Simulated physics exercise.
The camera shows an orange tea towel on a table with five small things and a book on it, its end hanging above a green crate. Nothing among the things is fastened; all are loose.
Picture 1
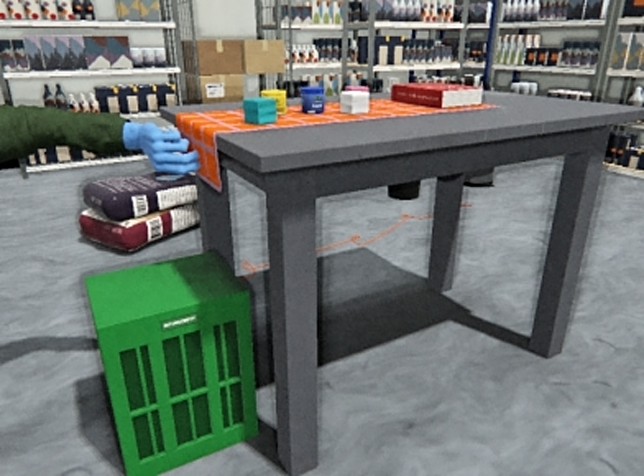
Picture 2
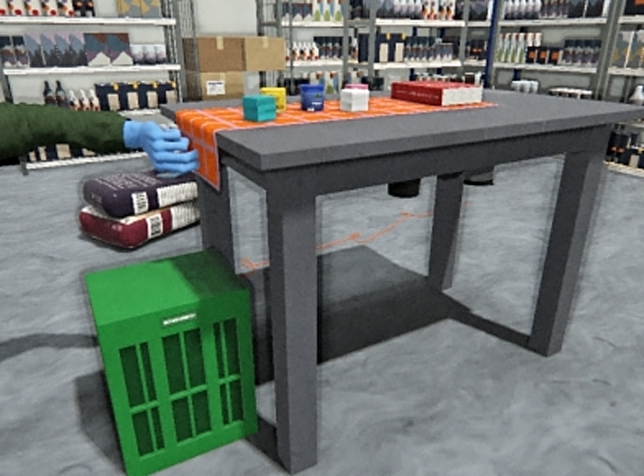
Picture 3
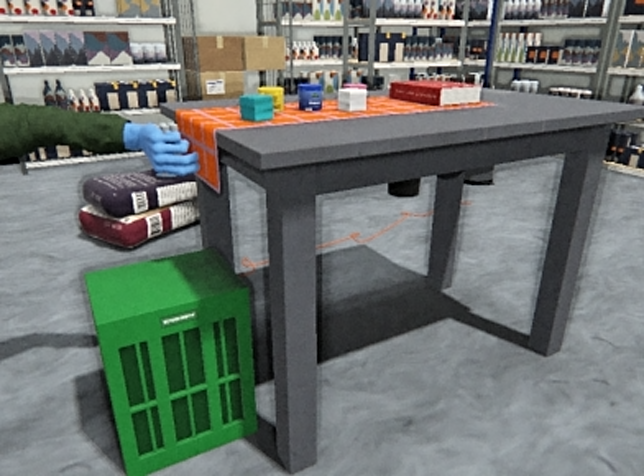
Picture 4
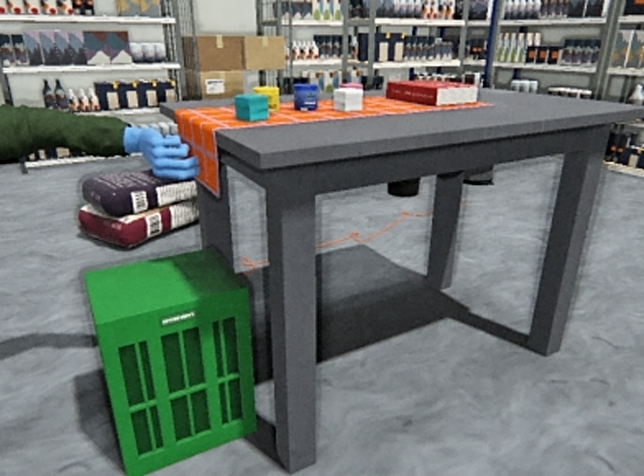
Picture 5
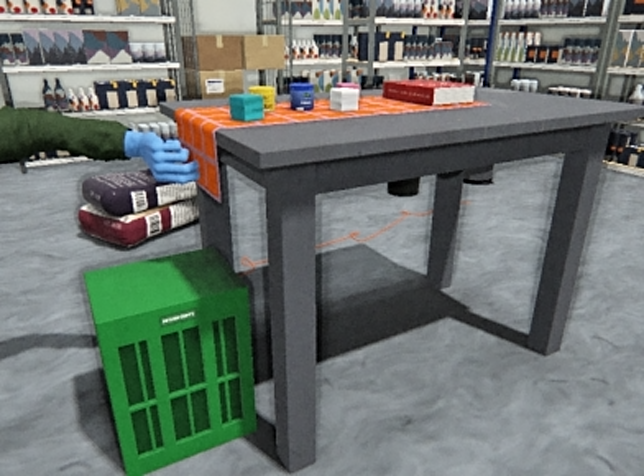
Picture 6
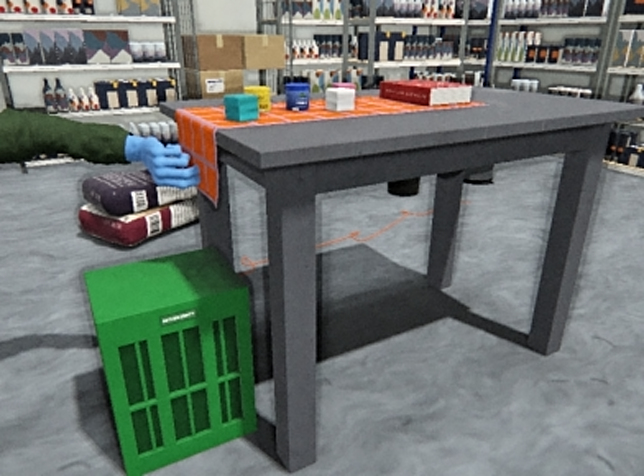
We see a blue-gloved hand gripping the hanging end of an orange cloth on a gray table, slowly drawing it down a little above a green crate, while the small colorful items and red book on it shift slightly left.
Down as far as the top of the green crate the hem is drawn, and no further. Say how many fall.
Count: Two.
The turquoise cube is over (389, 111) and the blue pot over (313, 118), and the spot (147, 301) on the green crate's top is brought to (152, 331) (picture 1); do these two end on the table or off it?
Final state: The turquoise cube is still in place, the blue pot is no longer up.
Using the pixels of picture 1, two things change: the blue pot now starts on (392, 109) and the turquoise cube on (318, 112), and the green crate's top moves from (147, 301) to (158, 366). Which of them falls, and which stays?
Outcome for the blue pot: It stays. Outcome for the turquoise cube: It is lost.
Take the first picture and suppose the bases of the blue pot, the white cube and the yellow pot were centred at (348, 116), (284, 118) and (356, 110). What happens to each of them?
Blue pot kept, white cube dropped, yellow pot kept.
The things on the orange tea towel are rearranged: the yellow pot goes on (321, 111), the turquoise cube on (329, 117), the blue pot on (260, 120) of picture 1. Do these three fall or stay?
Final state: The yellow pot is still in place, the turquoise cube is still in place, the blue pot is no longer up.
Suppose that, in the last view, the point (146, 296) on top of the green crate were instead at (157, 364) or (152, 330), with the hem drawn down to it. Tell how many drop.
First case 4, second case 3.
Soon after, hem near (202, 230); turquoise cube gone.
After that, hem on the crate; turquoise cube gone.
And then, hem on the crate; turquoise cube and yellow pot gone.
In the end, hem on the crate; turquoise cube and yellow pot gone. It carries off two.
